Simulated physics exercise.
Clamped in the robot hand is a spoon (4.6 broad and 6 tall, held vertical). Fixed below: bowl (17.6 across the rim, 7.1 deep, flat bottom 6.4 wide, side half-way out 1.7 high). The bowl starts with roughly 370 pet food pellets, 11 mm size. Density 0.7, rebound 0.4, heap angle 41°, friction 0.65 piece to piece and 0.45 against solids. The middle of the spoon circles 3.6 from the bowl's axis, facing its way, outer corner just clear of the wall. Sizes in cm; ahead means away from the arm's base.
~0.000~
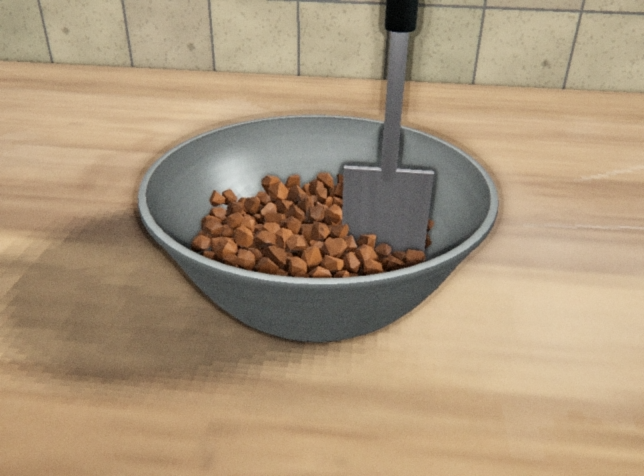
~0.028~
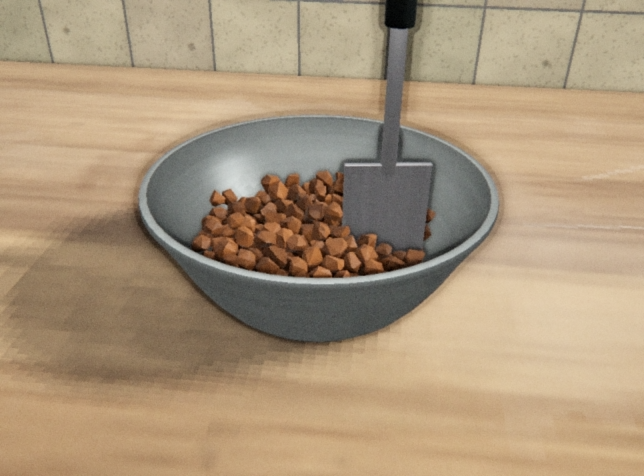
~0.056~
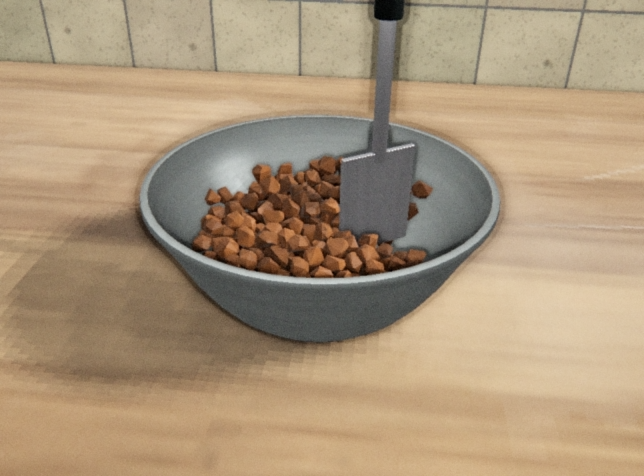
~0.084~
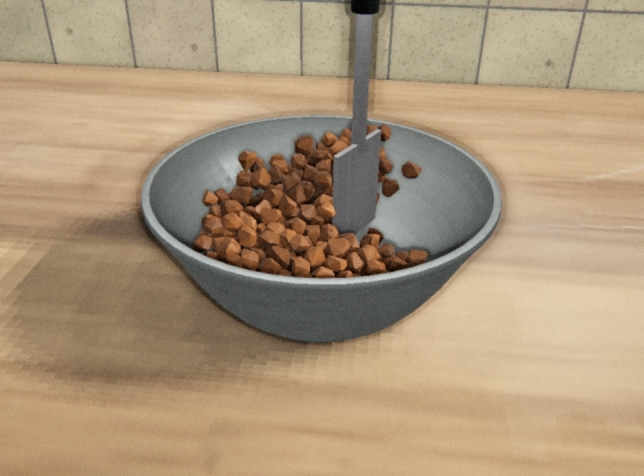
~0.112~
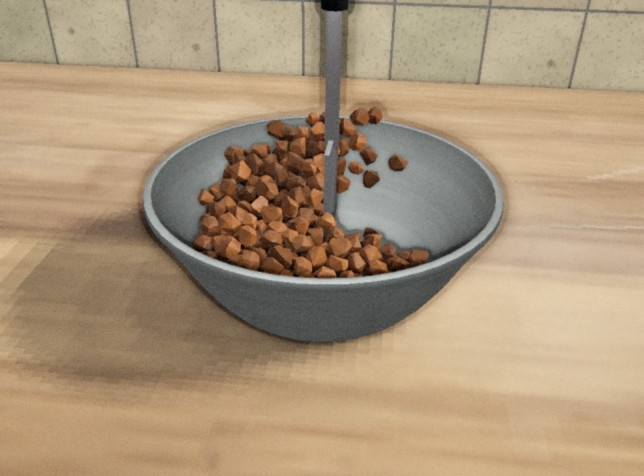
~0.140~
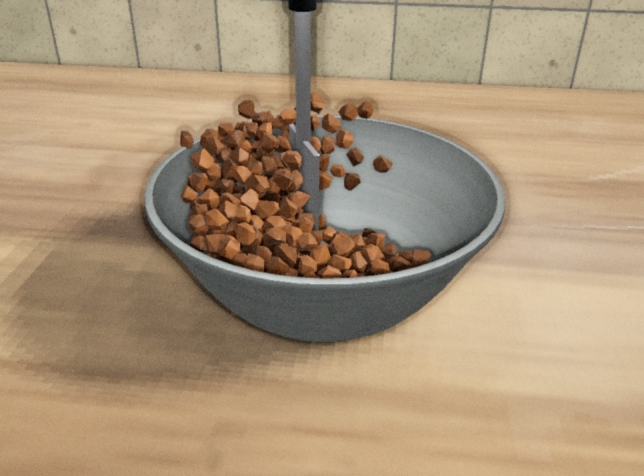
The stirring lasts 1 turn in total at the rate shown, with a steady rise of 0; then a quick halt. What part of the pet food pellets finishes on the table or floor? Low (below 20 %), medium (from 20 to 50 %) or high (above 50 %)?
A medium share, from 20 to 50 %, ends on the table or floor.
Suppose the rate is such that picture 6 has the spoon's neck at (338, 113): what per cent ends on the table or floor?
Some 15 per cent.
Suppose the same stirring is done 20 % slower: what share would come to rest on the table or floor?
It would be near 15 per cent.
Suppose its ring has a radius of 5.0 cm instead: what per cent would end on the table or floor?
In that case some 10 per cent.
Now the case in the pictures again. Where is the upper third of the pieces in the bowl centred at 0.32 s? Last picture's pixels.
Around (407, 234).
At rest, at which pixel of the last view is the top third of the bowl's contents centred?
At about (382, 199).
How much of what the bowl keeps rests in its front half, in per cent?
Some 30 per cent.
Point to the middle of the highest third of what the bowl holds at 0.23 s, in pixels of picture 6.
At about (229, 226).
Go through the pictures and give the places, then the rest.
Spoon neck at (391, 142), 0° round; upper third of the load around (305, 228), from x 200 to 430, top at y 180; 374 in the bowl, in the first frame.
Spoon neck at (391, 137), 10° round; upper third of the load around (308, 225), from x 200 to 430, top at y 180, in the second frame.
Spoon neck at (381, 126), 35° round; upper third of the load around (313, 209), from x 205 to 435, top at y 165, in the third frame.
Spoon neck at (360, 117), 62° round; upper third of the load around (305, 193), from x 205 to 435, top at y 135, in the fourth frame.
Spoon neck at (332, 112), 89° round; upper third of the load around (290, 182), from x 205 to 435, top at y 115, in the fifth frame.
Spoon neck at (303, 113), 117° round; upper third of the load around (259, 172), from x 185 to 435, top at y 100; 374 in the bowl, in the sixth frame.
After 0.23 s, 206° round, highest piece 12 above the table; 344 in the bowl, 30 in flight or on the tool.
After 0.32 s, 296° round, highest piece 10 above the table; 304 in the bowl, 19 on the table or floor, 51 in flight or on the tool.
After 0.57 s, 0° round, highest piece 7 above the table; 266 in the bowl, 106 on the table or floor, 2 in flight or on the tool.
After 1.27 s, 0° round, highest piece 7 above the table; 266 in the bowl, 108 on the table or floor.
At rest, 266 in the bowl, 108 on the table or floor. That is 29 % on the table or floor.
